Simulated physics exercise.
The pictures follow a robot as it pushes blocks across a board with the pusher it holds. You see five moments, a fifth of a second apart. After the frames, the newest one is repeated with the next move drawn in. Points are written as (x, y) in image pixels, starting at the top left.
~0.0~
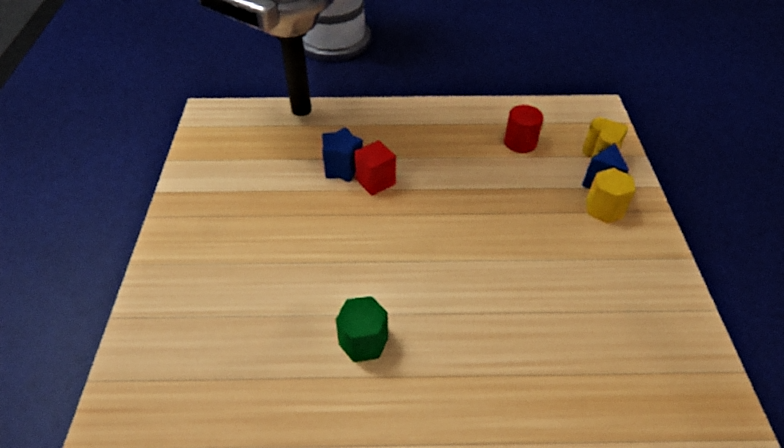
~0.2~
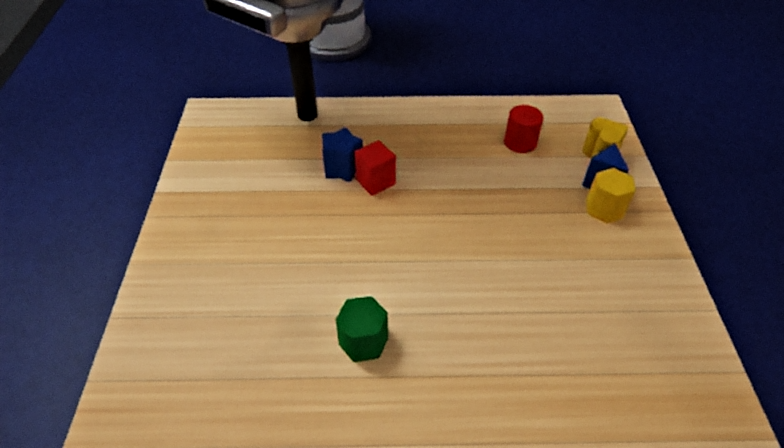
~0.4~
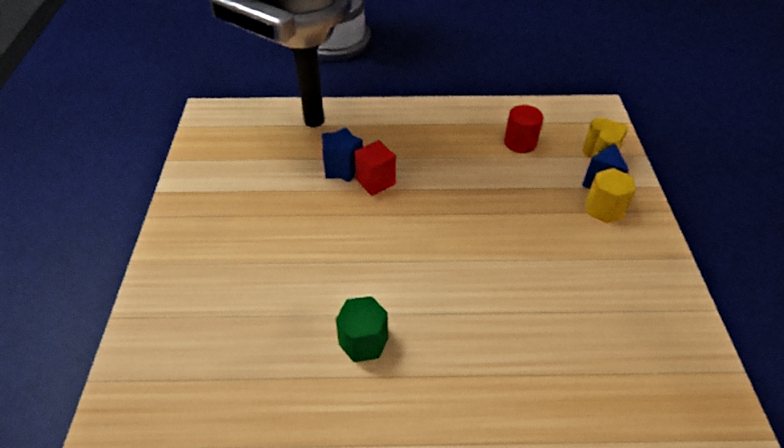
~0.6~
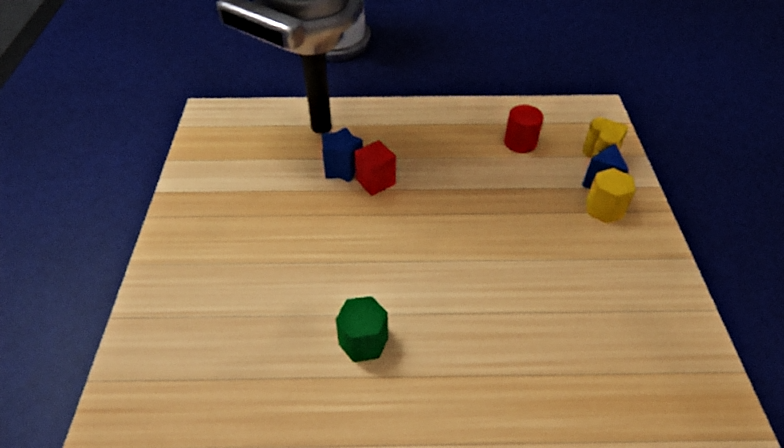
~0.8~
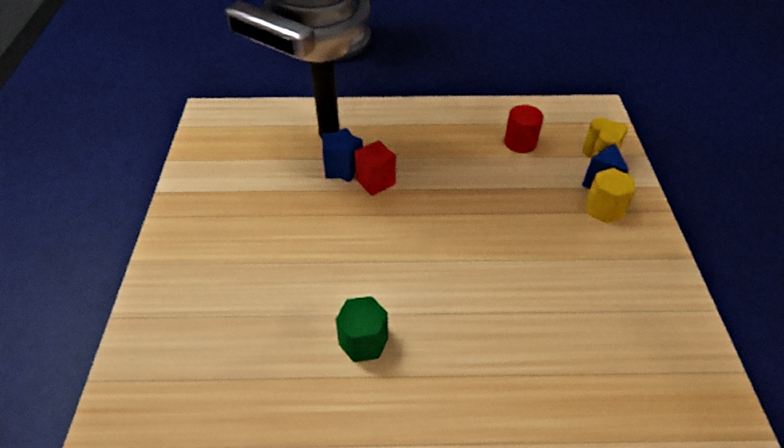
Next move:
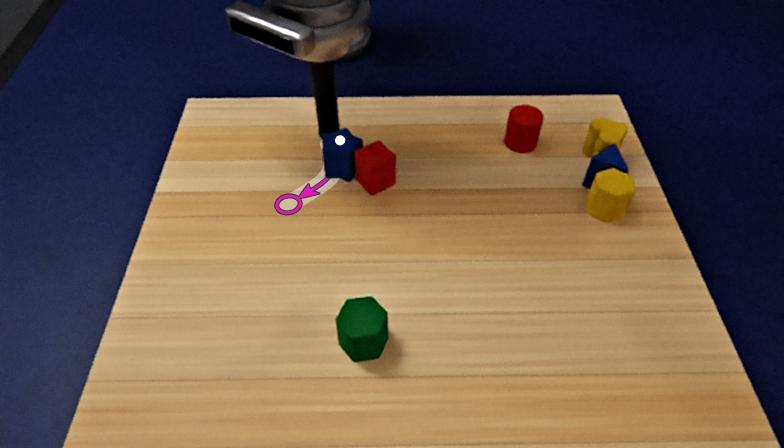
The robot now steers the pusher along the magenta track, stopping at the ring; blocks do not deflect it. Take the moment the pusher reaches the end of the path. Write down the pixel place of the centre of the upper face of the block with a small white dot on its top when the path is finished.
Its top middle is near (344, 164).
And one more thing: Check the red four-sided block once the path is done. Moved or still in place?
Gets moved.
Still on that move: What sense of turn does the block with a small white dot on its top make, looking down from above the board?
Seen from overhead, it turns anticlockwise.
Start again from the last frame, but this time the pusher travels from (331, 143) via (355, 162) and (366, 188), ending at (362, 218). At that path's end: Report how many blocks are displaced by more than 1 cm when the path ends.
Most likely two.
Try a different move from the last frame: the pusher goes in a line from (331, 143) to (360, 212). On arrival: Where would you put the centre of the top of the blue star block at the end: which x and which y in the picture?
I'd say the blue star block ends with its top centre at (367, 205).
The line goes from (331, 143) over (334, 165) and (317, 187) to (288, 204); the dot is on the blue star block.
What follows on the original path. One third of the way, pusher at (333, 157); blue star block at (344, 154); red four-sided block at (379, 157), turned 20° anticlockwise.
Two thirds of the way, pusher at (315, 178); blue star block at (344, 164), turned 35° anticlockwise; red four-sided block at (381, 159), turned 30° anticlockwise.
At the end, pusher at (287, 196); blue star block at (344, 164), turned 35° anticlockwise; red four-sided block at (381, 159), turned 30° anticlockwise.
